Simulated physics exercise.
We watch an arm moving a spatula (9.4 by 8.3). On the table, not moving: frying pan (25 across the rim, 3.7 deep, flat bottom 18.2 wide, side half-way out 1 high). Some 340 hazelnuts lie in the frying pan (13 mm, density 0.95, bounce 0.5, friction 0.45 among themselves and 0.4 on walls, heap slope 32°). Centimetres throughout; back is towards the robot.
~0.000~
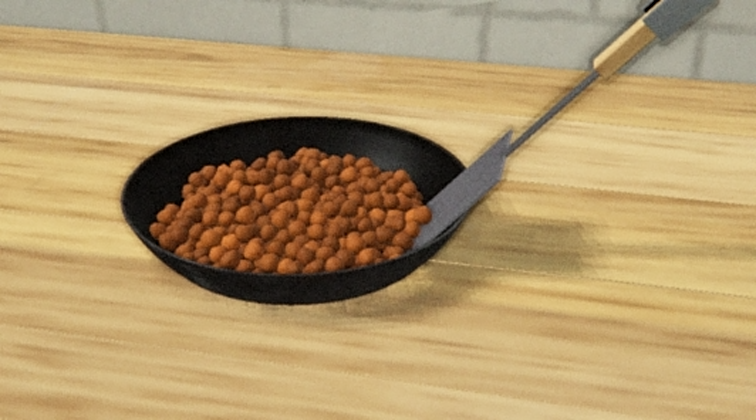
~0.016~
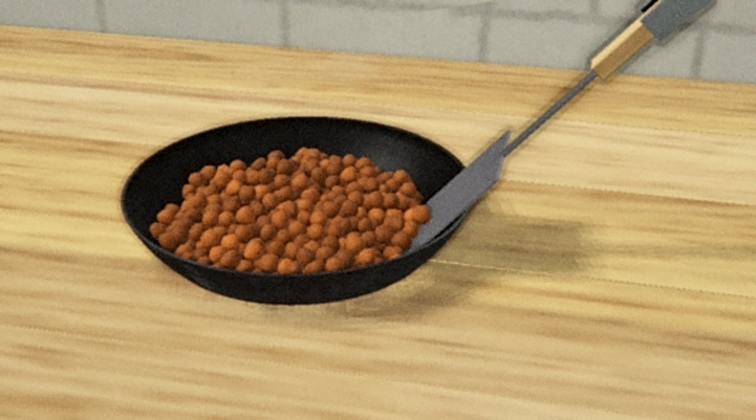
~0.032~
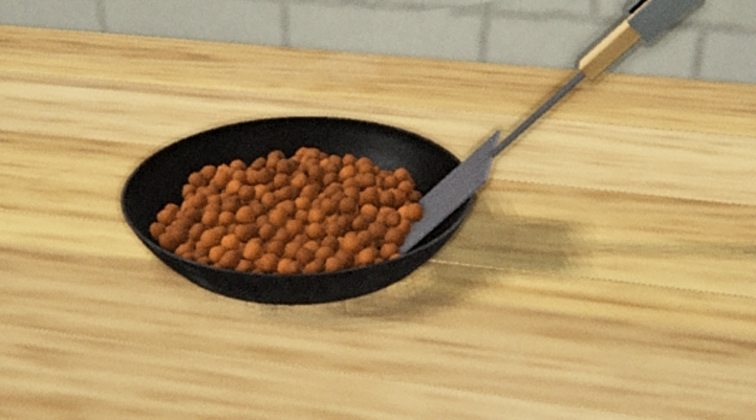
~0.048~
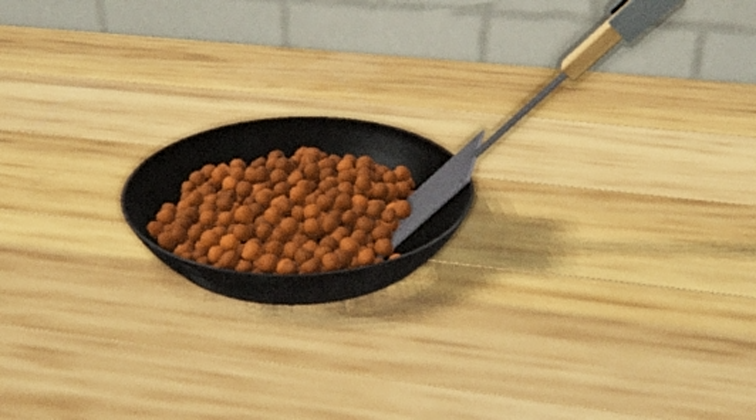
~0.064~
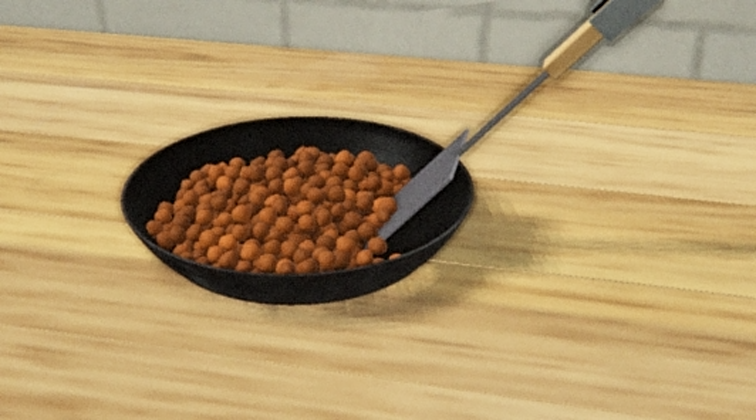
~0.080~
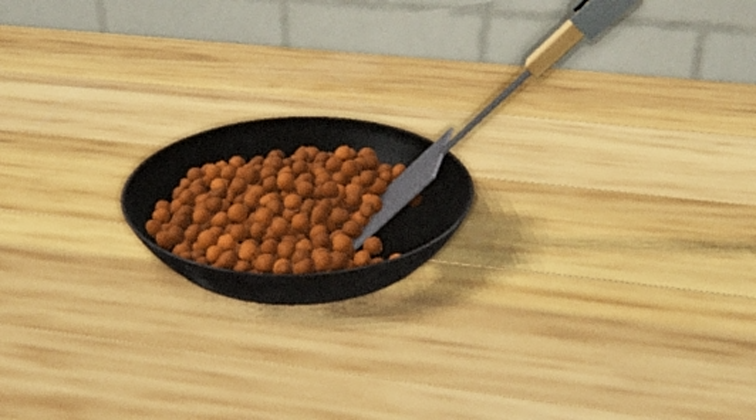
In this clip, a spatula held at a slant rests at the right side of a black frying pan of brown hazelnuts on a wooden table, then slides left into the heap, nudging nuts while the pan stays still.
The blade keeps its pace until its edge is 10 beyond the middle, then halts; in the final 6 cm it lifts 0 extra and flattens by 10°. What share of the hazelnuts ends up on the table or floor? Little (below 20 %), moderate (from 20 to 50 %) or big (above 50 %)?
Answer: Moderate; from 20 to 50 % of the hazelnuts finish on the table or floor.
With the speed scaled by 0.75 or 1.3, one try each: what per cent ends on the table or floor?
Some 20 and 35 per cent.
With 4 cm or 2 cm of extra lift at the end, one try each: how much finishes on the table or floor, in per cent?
Some 30 and 35 per cent.
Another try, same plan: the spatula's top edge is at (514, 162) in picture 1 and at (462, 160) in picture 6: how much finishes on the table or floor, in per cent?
Some 20 per cent.
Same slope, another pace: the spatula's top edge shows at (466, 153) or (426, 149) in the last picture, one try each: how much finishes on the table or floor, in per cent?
About 20 and 35 per cent.
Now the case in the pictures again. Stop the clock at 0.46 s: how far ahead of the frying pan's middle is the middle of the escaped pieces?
About 16 cm.
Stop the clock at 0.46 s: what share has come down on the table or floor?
About 25 per cent.
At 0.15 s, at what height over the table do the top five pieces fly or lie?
Roughly 5 cm.
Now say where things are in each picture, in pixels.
The first picture shows the spatula top edge at (506, 153), sloping 49°; upper third of the load around (299, 203), from x 160 to 420, top at y 155; 336 in the frying pan.
The second picture shows the spatula top edge at (504, 153), sloping 49°; upper third of the load around (299, 203), from x 160 to 420, top at y 155.
The third picture shows the spatula top edge at (493, 154), sloping 49°; upper third of the load around (303, 203), from x 160 to 415, top at y 155.
The fourth picture shows the spatula top edge at (477, 154), sloping 49°; upper third of the load around (310, 197), from x 155 to 415, top at y 155.
The fifth picture shows the spatula top edge at (460, 152), sloping 49°; upper third of the load around (306, 195), from x 155 to 415, top at y 155.
The sixth picture shows the spatula top edge at (444, 151), sloping 49°; upper third of the load around (302, 194), from x 155 to 415, top at y 155; 336 in the frying pan.
After 0.15 s, sloping 49°, highest piece 6 above the table; 336 in the frying pan.
After 0.22 s, sloping 46°, highest piece 6 above the table; 336 in the frying pan.
After 0.46 s, sloping 39°, highest piece 5 above the table; 246 in the frying pan, 86 on the table or floor, 4 on the blade or in flight.
After 1.51 s, sloping 39°, highest piece 5 above the table; 246 in the frying pan, 90 on the table or floor.
In the end, 246 in the frying pan, 90 on the table or floor. That is 27 % on the table or floor.
